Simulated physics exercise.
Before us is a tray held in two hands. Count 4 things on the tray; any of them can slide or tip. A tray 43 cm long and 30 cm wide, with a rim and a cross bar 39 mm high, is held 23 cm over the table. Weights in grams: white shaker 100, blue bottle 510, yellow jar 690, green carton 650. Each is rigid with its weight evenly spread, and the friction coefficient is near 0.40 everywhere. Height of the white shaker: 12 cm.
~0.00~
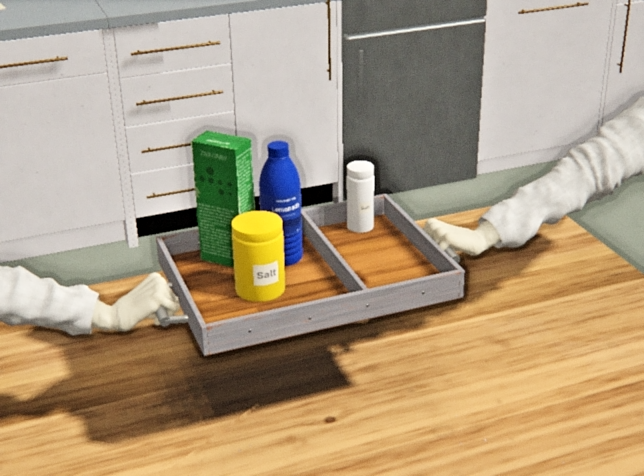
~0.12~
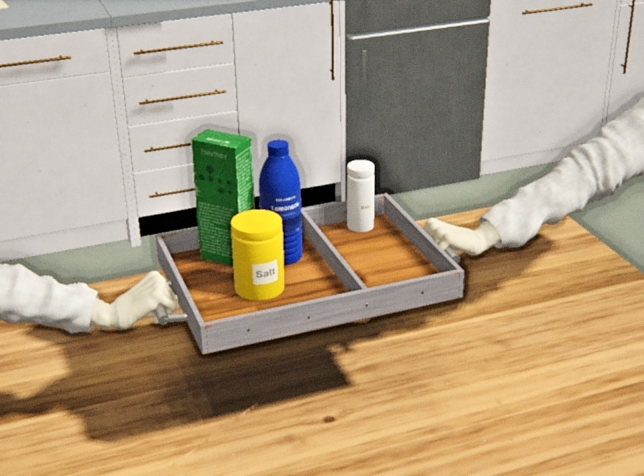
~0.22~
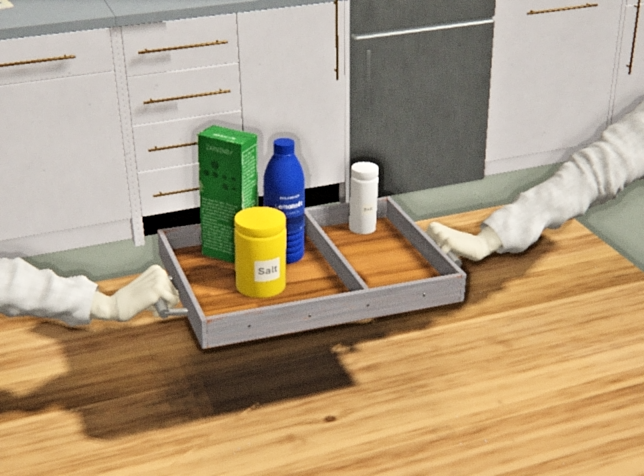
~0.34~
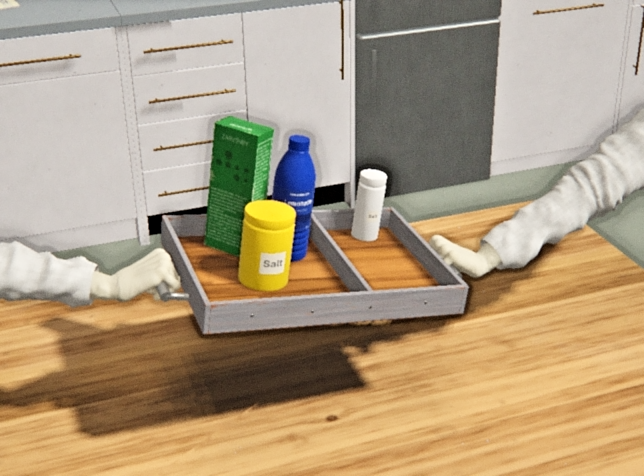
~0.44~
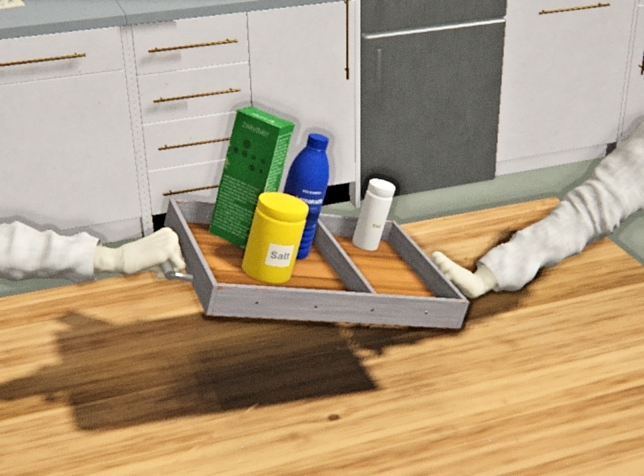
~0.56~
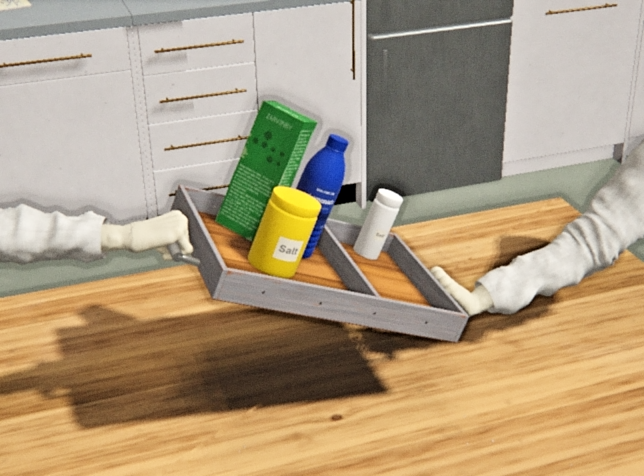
Two hands hold a tray of containers level, then steadily tilt its right edge down.
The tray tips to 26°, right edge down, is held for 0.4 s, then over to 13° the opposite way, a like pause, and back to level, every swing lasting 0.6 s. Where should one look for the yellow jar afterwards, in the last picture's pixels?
Look near (319, 242).
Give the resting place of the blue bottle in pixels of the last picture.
At about (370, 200).
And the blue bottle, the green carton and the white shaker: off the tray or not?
The blue bottle ends on the tray; the green carton ends off the tray; the white shaker ends off the tray.
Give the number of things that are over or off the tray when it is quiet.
3 of them.
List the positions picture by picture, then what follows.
In the first frame, tray level; yellow jar (259, 256); white shaker (360, 197).
In the second frame, tray level; green carton (225, 200); white shaker (361, 196).
In the third frame, tray tilted 2°, right edge down; blue bottle (284, 200); green carton (229, 196).
In the fourth frame, tray tilted 8°, right edge down; white shaker (369, 205); blue bottle (293, 197).
In the fifth frame, tray tilted 16°, right edge down; green carton (251, 179); white shaker (374, 215).
In the sixth frame, tray tilted 23°, right edge down; yellow jar (284, 232).
After 0.86 s, tray tilted 26°, right edge down; green carton now off the tray; yellow jar slid 5 cm near (314, 238); blue bottle tipped 70° from how it sat.
After 1.26 s, tray tilted 20°, right edge down; white shaker now off the tray; yellow jar slid 9 cm near (332, 242); blue bottle on its side.
After 1.56 s, tray tilted 9°, left edge down; yellow jar slid 9 cm near (314, 243); blue bottle on its side.
At rest (3.2 s), off the tray, white shaker and green carton; tipped over on the tray, blue bottle; not toppled but over 5 cm from the start, yellow jar. In the last view, yellow jar near (319, 242).
